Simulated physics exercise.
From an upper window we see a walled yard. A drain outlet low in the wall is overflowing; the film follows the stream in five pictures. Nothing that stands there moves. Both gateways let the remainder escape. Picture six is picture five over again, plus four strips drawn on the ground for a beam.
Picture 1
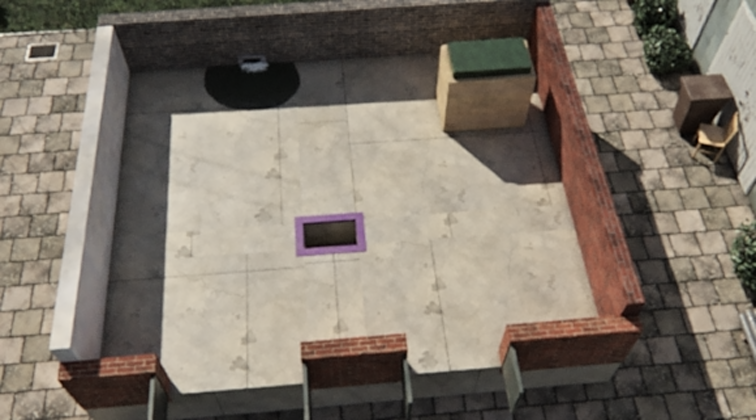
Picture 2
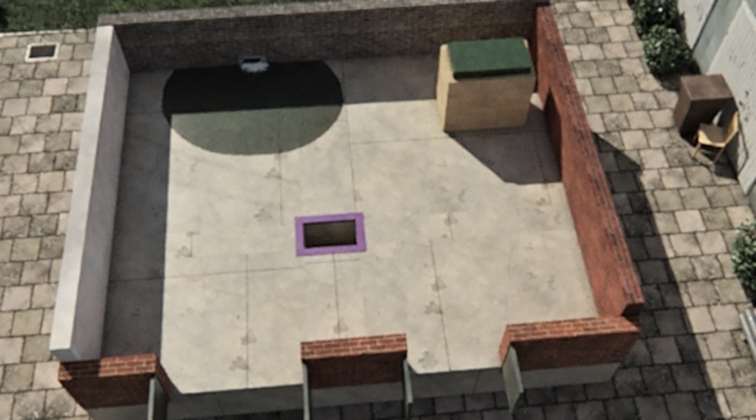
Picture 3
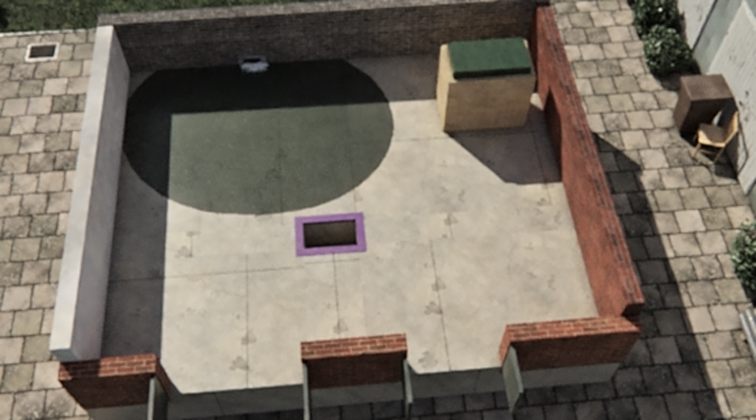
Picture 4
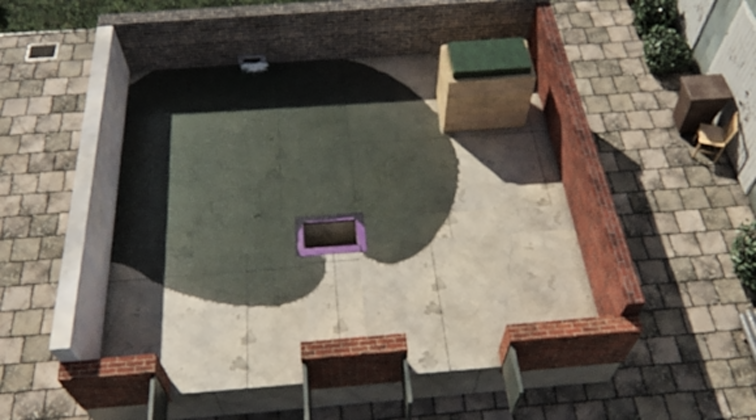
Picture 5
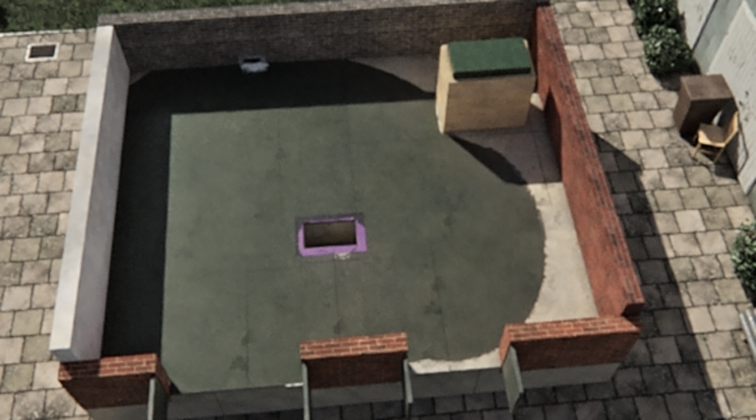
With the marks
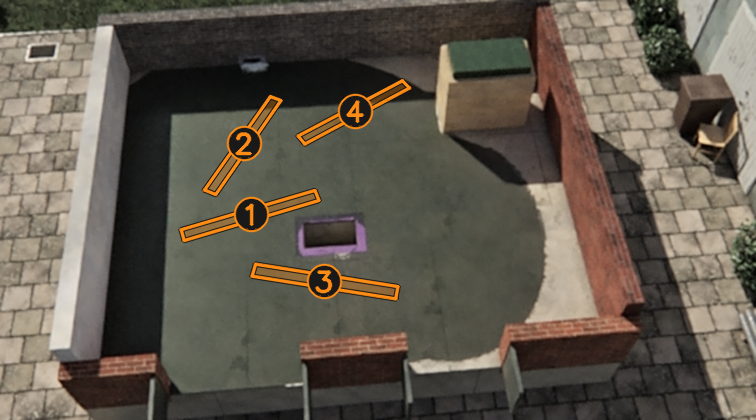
A dark wet patch spreads from the back wall of a walled yard across the pale paving, widening toward the front and right, reaching and surrounding the purple-edged drain, then covering most of the ground.
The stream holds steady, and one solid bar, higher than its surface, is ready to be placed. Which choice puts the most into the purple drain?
Choose 3.
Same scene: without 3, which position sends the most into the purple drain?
That is position 4.
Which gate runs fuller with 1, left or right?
The right gate.
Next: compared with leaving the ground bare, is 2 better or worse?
Position 2 is worse.
On the marked copy, 1 from (182, 235) to (316, 195); 2 from (210, 192) to (275, 98); 3 from (253, 270) to (396, 292); 4 from (301, 139) to (405, 84).
For position 1, about 5 % of the stream goes into the purple drain, about 94 % out by the gates.
For position 2, about 6 % of the stream goes into the purple drain, about 94 % out by the gates.
For position 3, about 24 % of the stream goes into the purple drain, about 75 % out by the gates.
For position 4, about 16 % of the stream goes into the purple drain, about 83 % out by the gates.
